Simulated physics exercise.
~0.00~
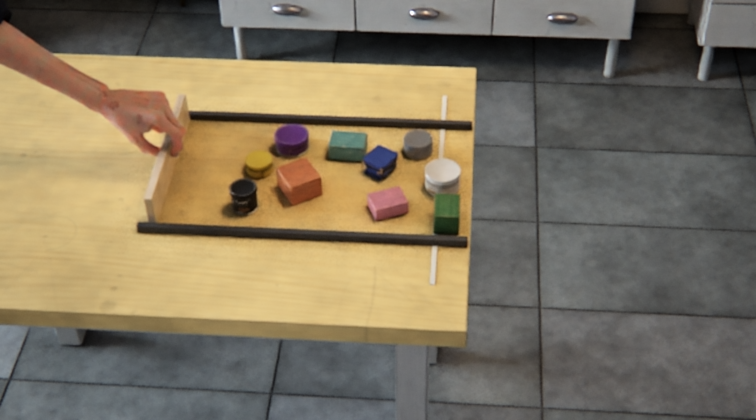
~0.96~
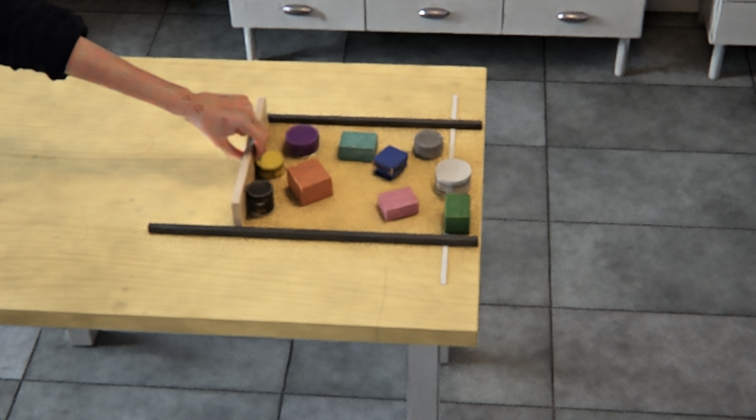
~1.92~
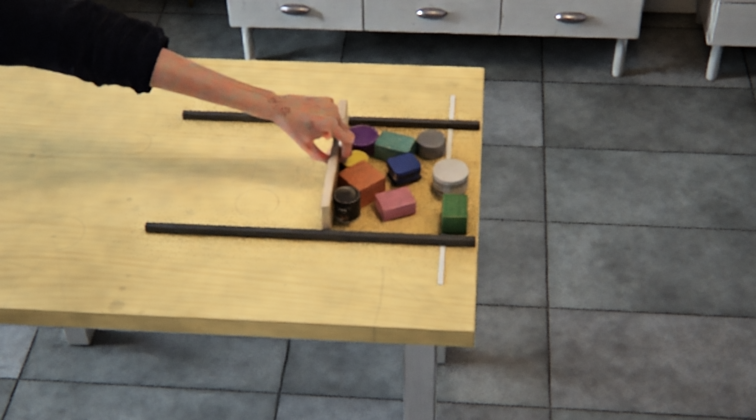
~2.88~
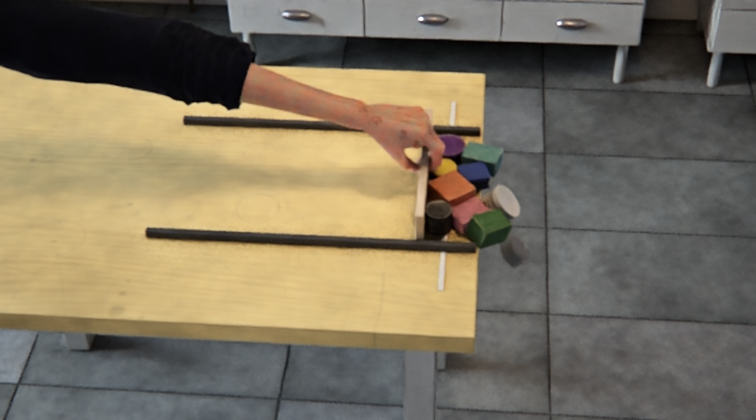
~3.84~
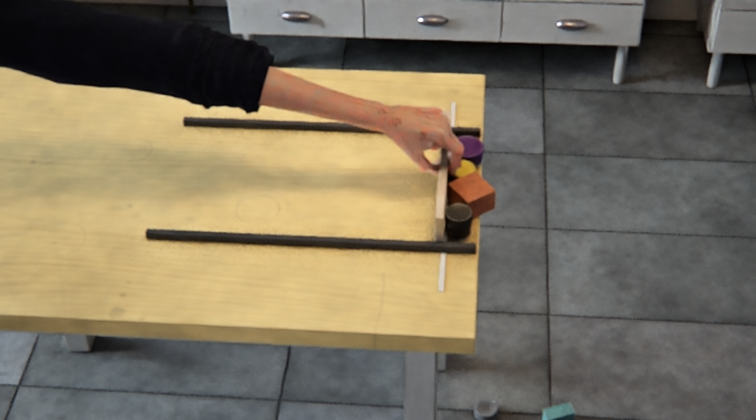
A hand slid an upright board rightward along a wooden table between two dark rails, bunching up small colourful blocks and round containers and pushing most of them off the edge, until only the purple, yellow, orange and black ones remained against the board.
